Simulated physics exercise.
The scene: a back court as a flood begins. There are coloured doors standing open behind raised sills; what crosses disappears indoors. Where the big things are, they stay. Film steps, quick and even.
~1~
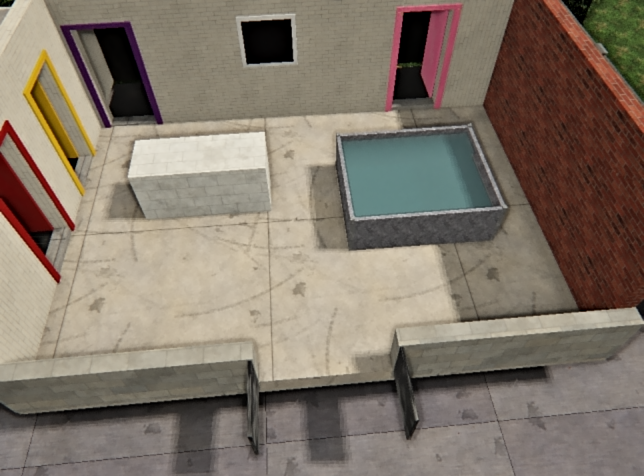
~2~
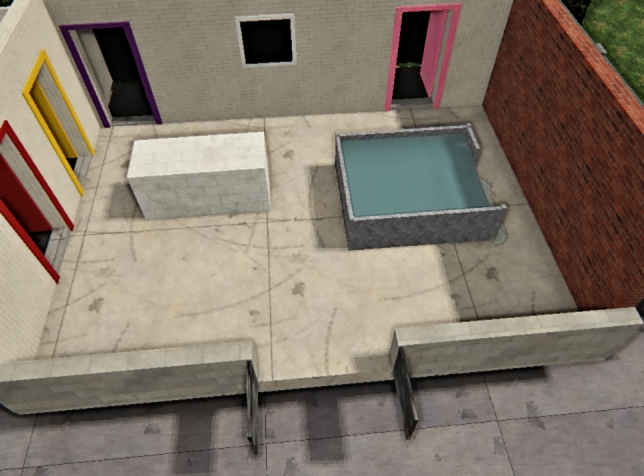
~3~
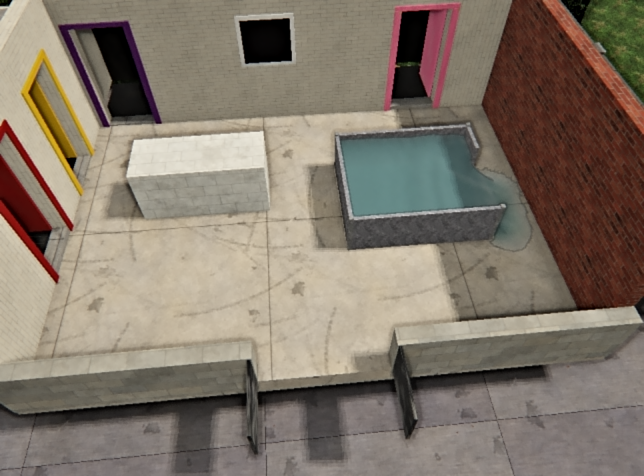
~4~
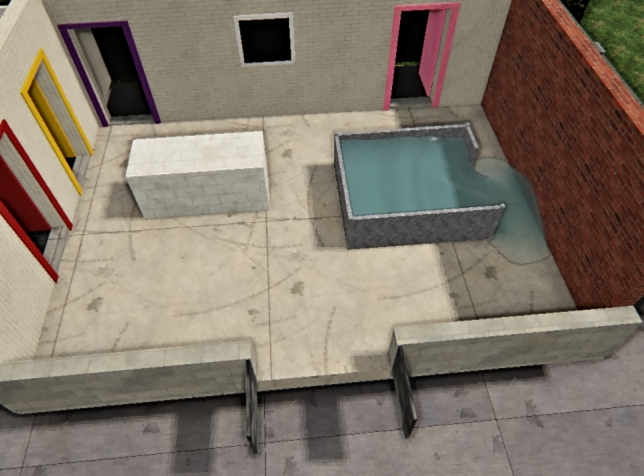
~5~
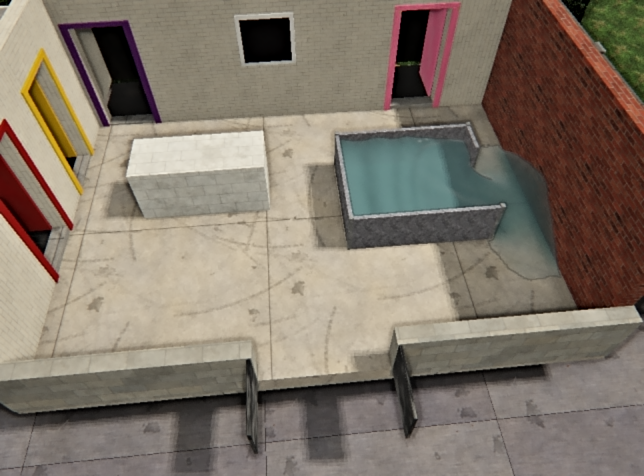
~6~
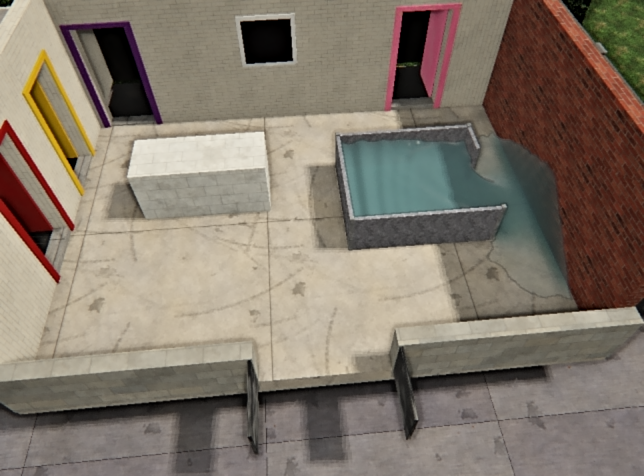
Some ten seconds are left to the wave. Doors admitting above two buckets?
One by one: The purple door swallows too much water; the pink door swallows too much water; the yellow door swallows too much water; the red door swallows an okay amount of water.
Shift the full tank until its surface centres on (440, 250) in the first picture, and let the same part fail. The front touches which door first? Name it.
It would be the pink one.
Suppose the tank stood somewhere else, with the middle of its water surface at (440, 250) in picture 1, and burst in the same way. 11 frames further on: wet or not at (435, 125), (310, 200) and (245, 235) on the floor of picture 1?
First spot swamped, second bare, third bare.
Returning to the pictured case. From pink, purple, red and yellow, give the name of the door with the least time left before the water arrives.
That would be the pink-painted one.
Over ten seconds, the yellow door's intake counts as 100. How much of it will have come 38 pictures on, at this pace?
Share at that point: Roughly 10 %.
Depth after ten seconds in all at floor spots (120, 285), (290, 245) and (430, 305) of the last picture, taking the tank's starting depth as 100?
The depth comes out near 12, 6 and 6 per cent.
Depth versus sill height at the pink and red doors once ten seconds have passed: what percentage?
I'd say around 70 and 70 in a hundred.
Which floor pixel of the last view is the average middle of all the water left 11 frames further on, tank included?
Roughly (452, 211).
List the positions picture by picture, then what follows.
The water tank at (415, 173) is whole and still, in the first picture.
The front is at (498, 240), out from the gap at (481, 197), in the second picture.
Water pours out at (479, 198) and has run to (524, 240), in the third picture.
The front is at (546, 250), out from the gap at (478, 199), in the fourth picture.
Water pours out at (479, 199) and has run to (557, 271), in the fifth picture.
The front is at (569, 296), out from the gap at (480, 200), in the sixth picture.
A moment on, water covers 15 % of the floor; the purple door not reached, the pink door not reached, the yellow door not reached, the red door not reached.
Next, water covers 25 % of the floor; the purple door not reached, the pink door under two buckets in, the yellow door not reached, the red door not reached.
Then, water covers 60 % of the floor; the purple door not reached, the pink door over two buckets in, the yellow door not reached, the red door not reached.
Later, water covers 95 % of the floor; the purple door wet at the sill, nothing in, the pink door far over two buckets in, the yellow door under two buckets in, the red door under two buckets in.
In the end, water covers 100 % of the floor; the purple door over two buckets in, the pink door far over two buckets in, the yellow door over two buckets in, the red door under two buckets in.
